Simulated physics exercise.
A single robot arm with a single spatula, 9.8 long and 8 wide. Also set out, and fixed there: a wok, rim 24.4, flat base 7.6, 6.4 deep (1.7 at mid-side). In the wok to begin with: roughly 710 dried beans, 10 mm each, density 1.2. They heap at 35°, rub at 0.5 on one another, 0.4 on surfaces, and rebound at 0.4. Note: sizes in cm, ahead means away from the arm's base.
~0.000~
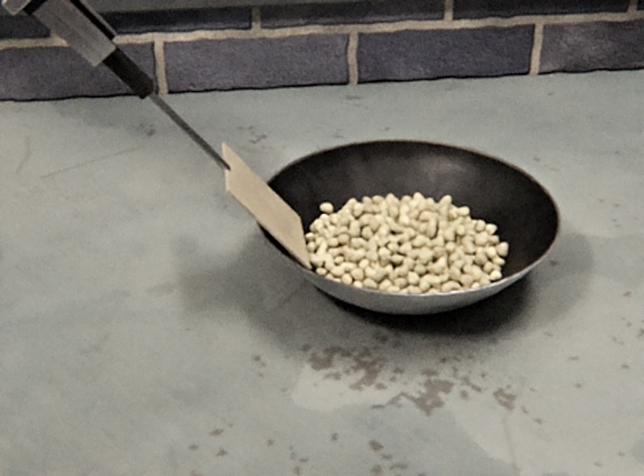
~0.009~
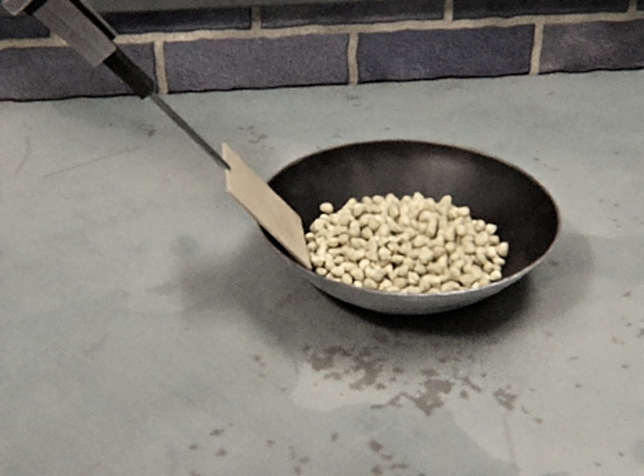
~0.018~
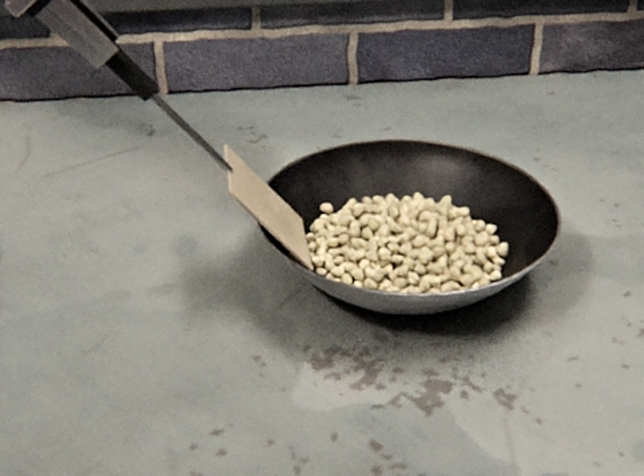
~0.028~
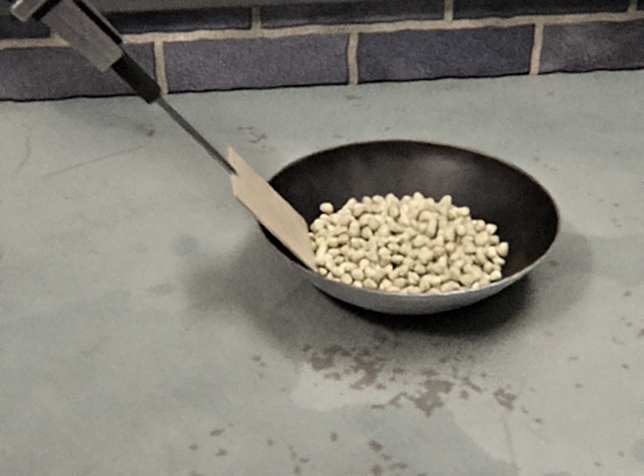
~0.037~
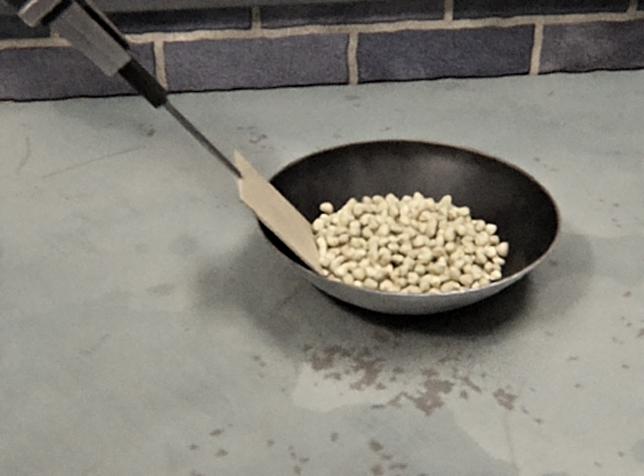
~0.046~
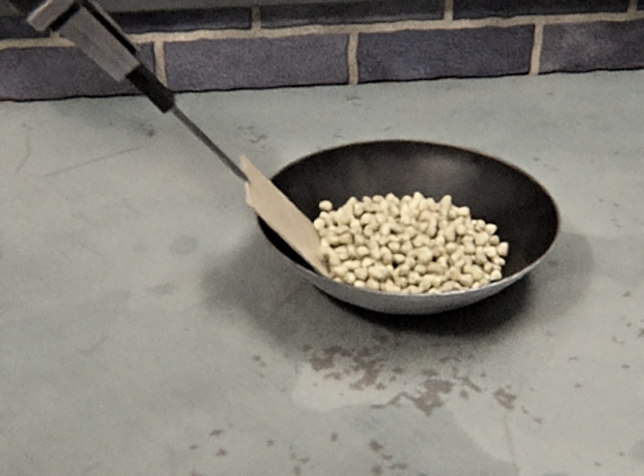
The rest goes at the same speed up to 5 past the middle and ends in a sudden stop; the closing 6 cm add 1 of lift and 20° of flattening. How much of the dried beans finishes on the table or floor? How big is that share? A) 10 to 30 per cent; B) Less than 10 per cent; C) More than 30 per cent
The answer is B.
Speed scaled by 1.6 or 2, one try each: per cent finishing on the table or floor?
I'd say near 5 and then near 10 per cent.
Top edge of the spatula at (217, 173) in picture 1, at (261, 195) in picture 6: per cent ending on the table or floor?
Roughly 10 percent ends up there.
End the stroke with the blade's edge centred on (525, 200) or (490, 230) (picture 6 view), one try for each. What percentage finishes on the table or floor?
About 50 and 15 per cent.
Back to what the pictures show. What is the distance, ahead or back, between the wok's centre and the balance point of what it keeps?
Ahead of centre, roughly 4.5 centimetres.
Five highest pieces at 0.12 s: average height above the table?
Height: Approx. 6 cm.
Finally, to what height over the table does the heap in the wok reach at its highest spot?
Close to 8.5 centimetres high.
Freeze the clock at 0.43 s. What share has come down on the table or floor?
About 5 per cent.
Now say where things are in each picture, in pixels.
Spatula top edge at (225, 166), sloping 51°; upper third of the load around (403, 239), from x 310 to 500, top at y 200; 706 in the wok, in the first frame.
Spatula top edge at (225, 166), sloping 51°; upper third of the load around (403, 239), from x 310 to 500, top at y 200, in the second frame.
Spatula top edge at (227, 167), sloping 51°; upper third of the load around (403, 239), from x 310 to 500, top at y 200, in the third frame.
Spatula top edge at (232, 170), sloping 51°; upper third of the load around (403, 239), from x 310 to 500, top at y 200, in the fourth frame.
Spatula top edge at (238, 174), sloping 51°; upper third of the load around (403, 239), from x 310 to 500, top at y 200, in the fifth frame.
Spatula top edge at (245, 178), sloping 51°; upper third of the load around (404, 238), from x 310 to 500, top at y 200; 706 in the wok, in the sixth frame.
By 0.12 s, sloping 51°, highest piece 10 above the table; 706 in the wok.
By 0.20 s, sloping 42°, highest piece 10 above the table; 706 in the wok.
By 0.43 s, sloping 31°, highest piece 8 above the table; 676 in the wok, 29 on the table or floor, 1 on the blade or in flight.
By 1.48 s, sloping 31°, highest piece 8 above the table; 675 in the wok, 31 on the table or floor.
Final count, 675 in the wok, 31 on the table or floor. That is 4 % on the table or floor.
